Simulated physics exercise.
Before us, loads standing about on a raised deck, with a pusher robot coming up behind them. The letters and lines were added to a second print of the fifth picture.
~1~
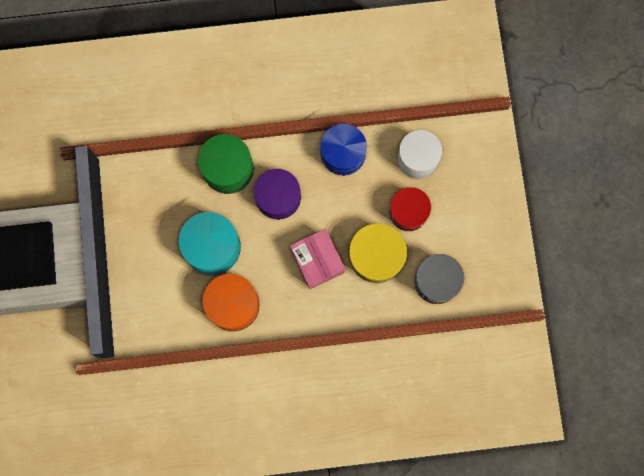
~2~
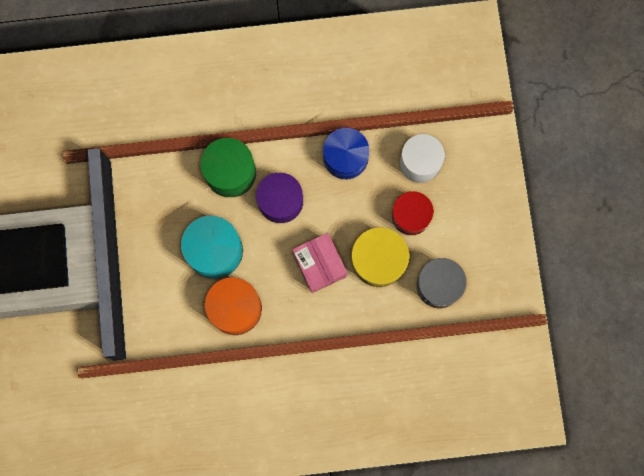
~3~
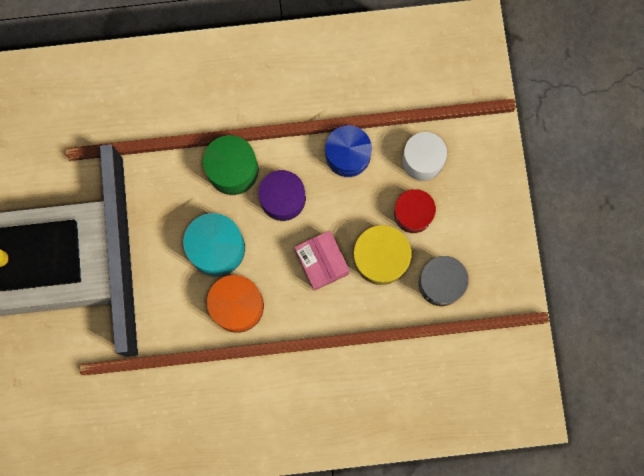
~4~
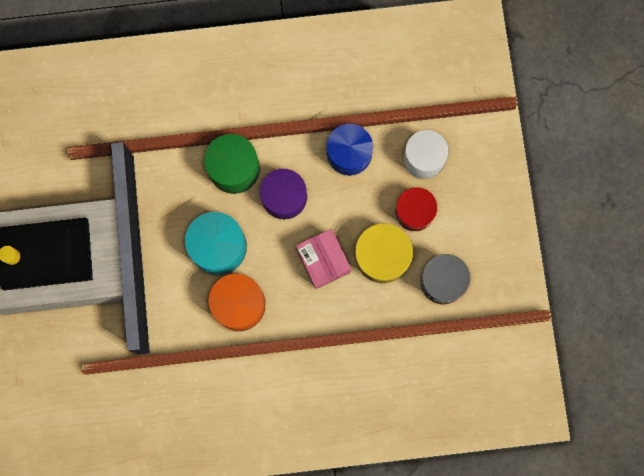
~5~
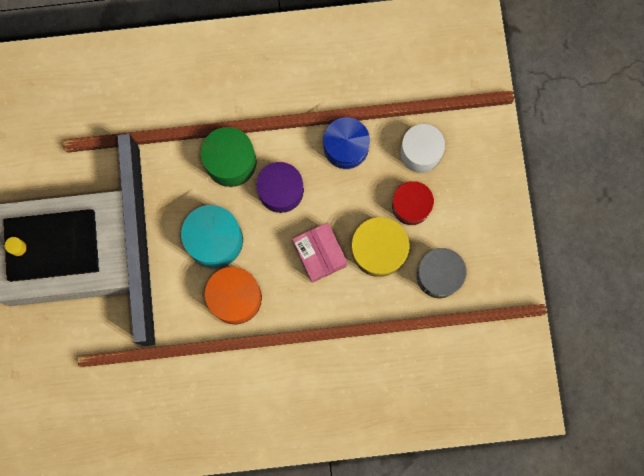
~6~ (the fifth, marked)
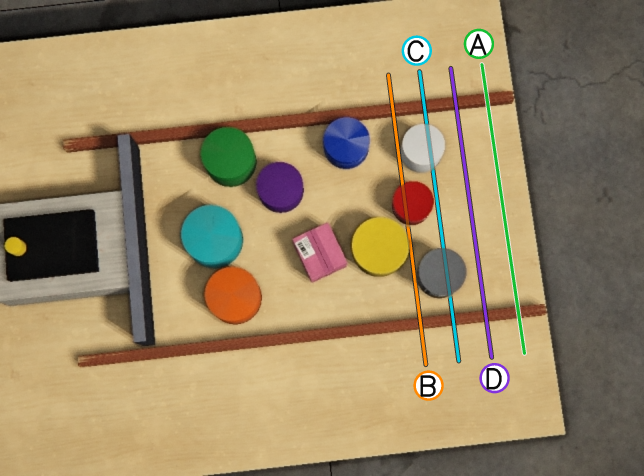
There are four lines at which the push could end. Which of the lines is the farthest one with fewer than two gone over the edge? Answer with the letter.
Stop at B.
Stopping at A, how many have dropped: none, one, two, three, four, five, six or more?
Six or more.
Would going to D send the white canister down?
By then, yes.
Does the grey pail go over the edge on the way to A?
Yes.
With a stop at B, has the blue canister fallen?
No.
On the marked copy, A at (503, 205); B at (407, 216); C at (439, 212); D at (471, 209).
Following B. Soon after the start, robot (157, 233); green canister (259, 153); orange canister (274, 291).
Later, robot (257, 222); grey pail (475, 285); yellow pail (460, 236).
In the end, robot (332, 214); yellow pail (532, 227); grey pail (525, 282); none fallen.
As for the rest, A drops nine; C drops three; D drops six.
